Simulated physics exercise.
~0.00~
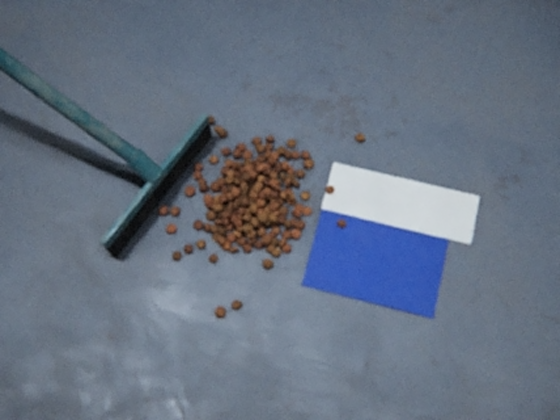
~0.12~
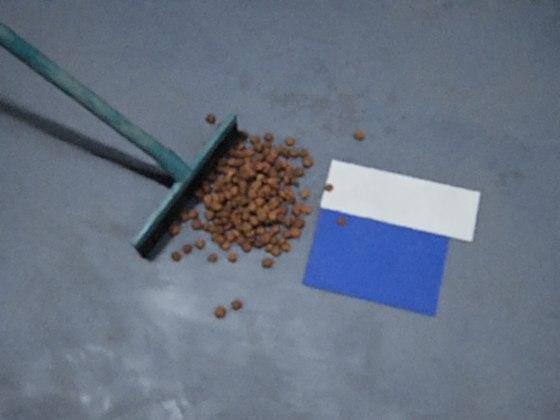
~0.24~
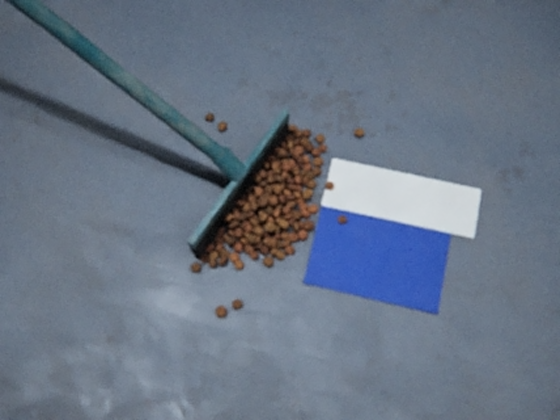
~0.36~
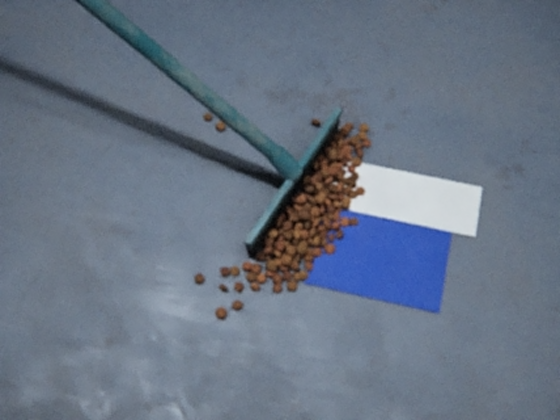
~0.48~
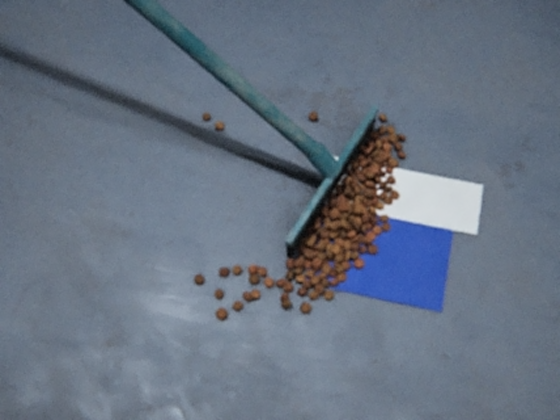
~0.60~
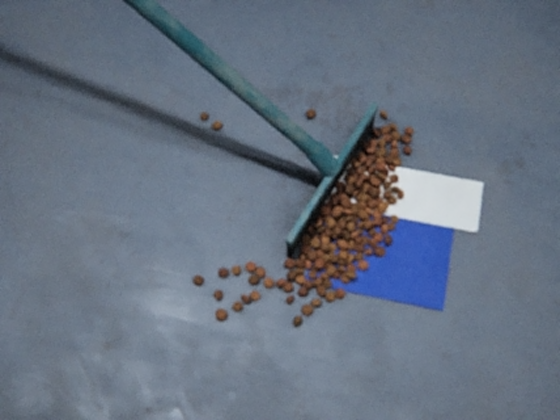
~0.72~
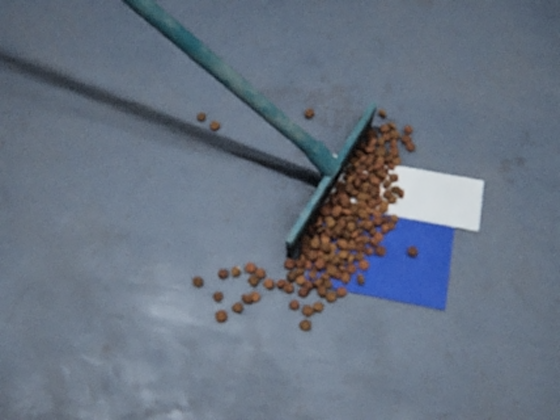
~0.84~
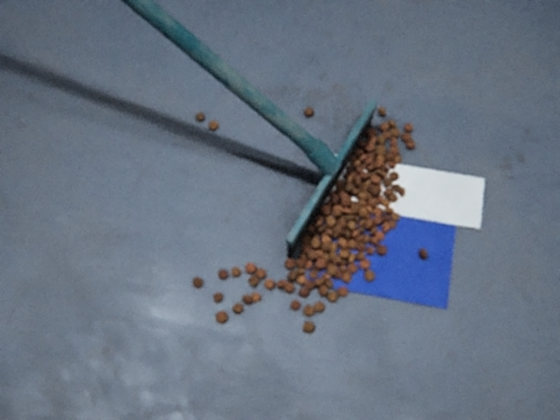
To begin with, a green squeegee on a long handle stands left of a loose heap of brown kibble on a gray floor, with a white mat and a blue mat lying to the right. The blade slides right, meets the heap and packs it into a slanted band along its face. It keeps pushing, carrying the kibble onto both mats while some pieces trail off the lower end. The squeegee then stops, and a few pieces roll a little farther, one crossing the blue mat. Finally, kibble covers the left parts of both mats, with the rest scattered on bare floor.
